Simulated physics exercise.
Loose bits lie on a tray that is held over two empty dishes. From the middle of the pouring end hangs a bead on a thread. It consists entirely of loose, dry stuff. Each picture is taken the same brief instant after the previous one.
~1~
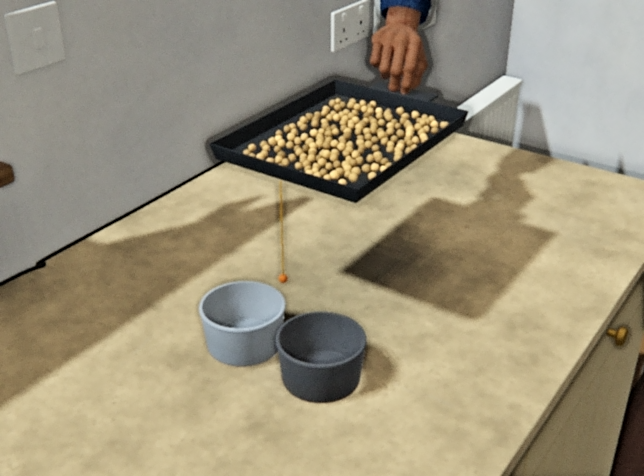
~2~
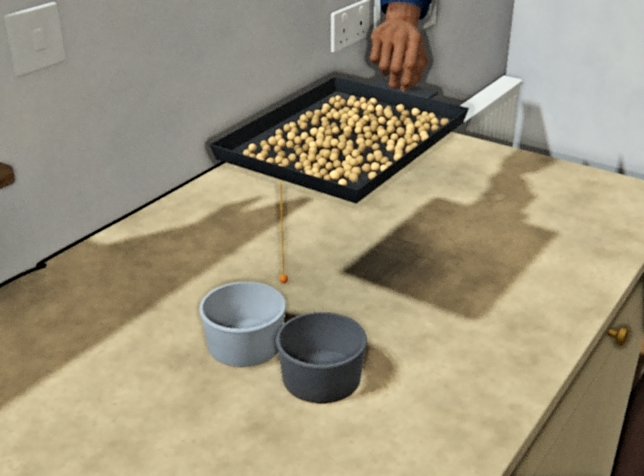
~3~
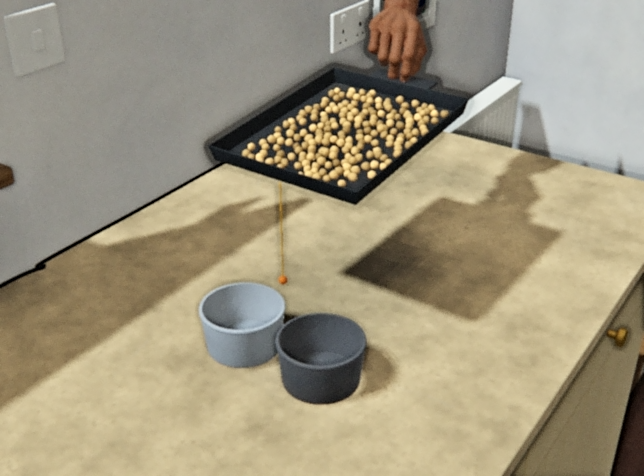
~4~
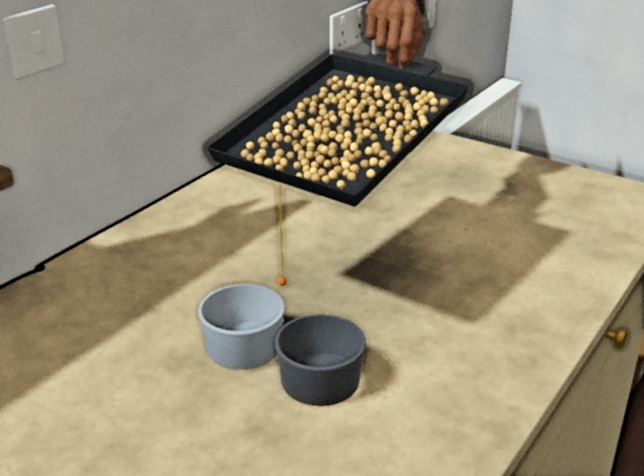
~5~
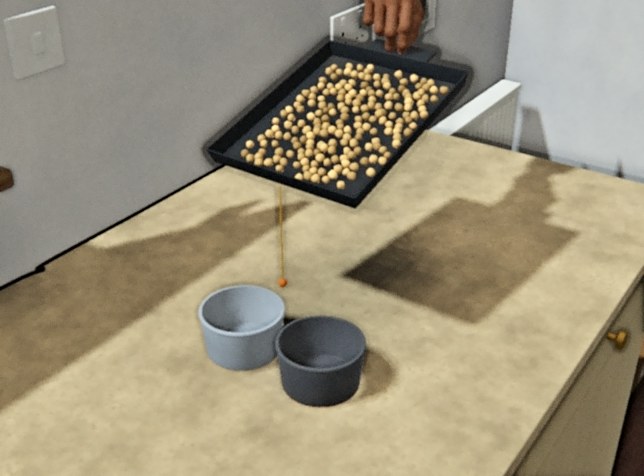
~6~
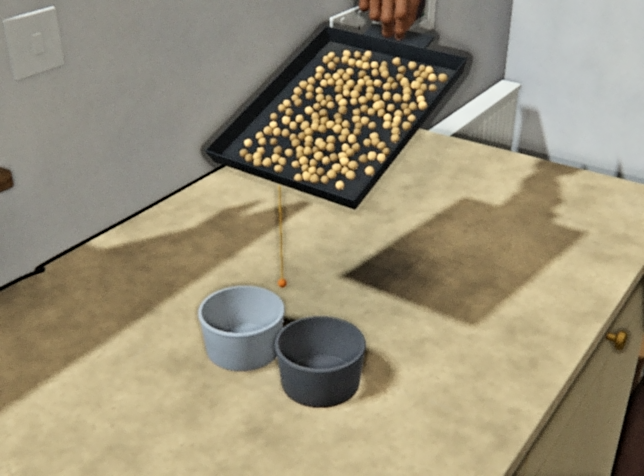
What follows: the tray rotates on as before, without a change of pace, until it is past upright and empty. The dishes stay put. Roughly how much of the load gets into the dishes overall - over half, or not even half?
Majority caught.
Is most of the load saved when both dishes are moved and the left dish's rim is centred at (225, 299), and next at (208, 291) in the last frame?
First shift, a majority share; second shift, a majority share.
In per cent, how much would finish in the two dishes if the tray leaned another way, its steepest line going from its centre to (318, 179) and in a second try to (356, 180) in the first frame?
About 80 % and 20 %.
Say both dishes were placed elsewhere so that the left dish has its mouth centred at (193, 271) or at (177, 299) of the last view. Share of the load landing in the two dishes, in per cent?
First try: Roughly 20 per cent; second try: Roughly 60 per cent.
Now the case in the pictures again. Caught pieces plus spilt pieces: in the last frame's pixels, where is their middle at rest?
Around (262, 356).
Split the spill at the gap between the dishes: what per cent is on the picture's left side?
Reading: Around 90 %.
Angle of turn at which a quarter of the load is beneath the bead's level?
120°.
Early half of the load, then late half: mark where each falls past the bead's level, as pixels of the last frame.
Near (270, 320) to start, and near (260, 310) afterwards.
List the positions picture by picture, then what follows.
In the first frame, corners of the pouring end at (215, 143) and (356, 186), level; middle of the load at (347, 136), dried chickpeas; left dish at (217, 341); right dish at (296, 377); bead on its thread at (283, 279).
In the second frame, corners of the pouring end at (215, 144) and (356, 187), level; middle of the load at (347, 135).
In the third frame, corners of the pouring end at (214, 145) and (355, 189), tipped barely, level across its low end; middle of the load at (347, 130).
In the fourth frame, corners of the pouring end at (212, 147) and (354, 191), tipped a little, level across its low end; middle of the load at (345, 124).
In the fifth frame, corners of the pouring end at (212, 148) and (354, 194), tipped a little, level across its low end; middle of the load at (345, 117).
In the sixth frame, corners of the pouring end at (210, 149) and (353, 196), tipped clearly, level across its low end; middle of the load at (343, 111); left dish at (216, 346); right dish at (295, 382).
Soon after the last picture, tray tipped steeply; nearly all on the tray; a stray few in the air.
A little later, tray tipped past a quarter turn; most on the tray; a small part in the right dish; a stray few in the left dish; a stray few outside both; a stray few in the air.
Later still, tray tipped past a quarter turn; about a third in the right dish; about a third in the left dish; about a quarter outside both.
At rest, tray tipped past a quarter turn; about a third in the right dish; about a third in the left dish; about a quarter outside both.
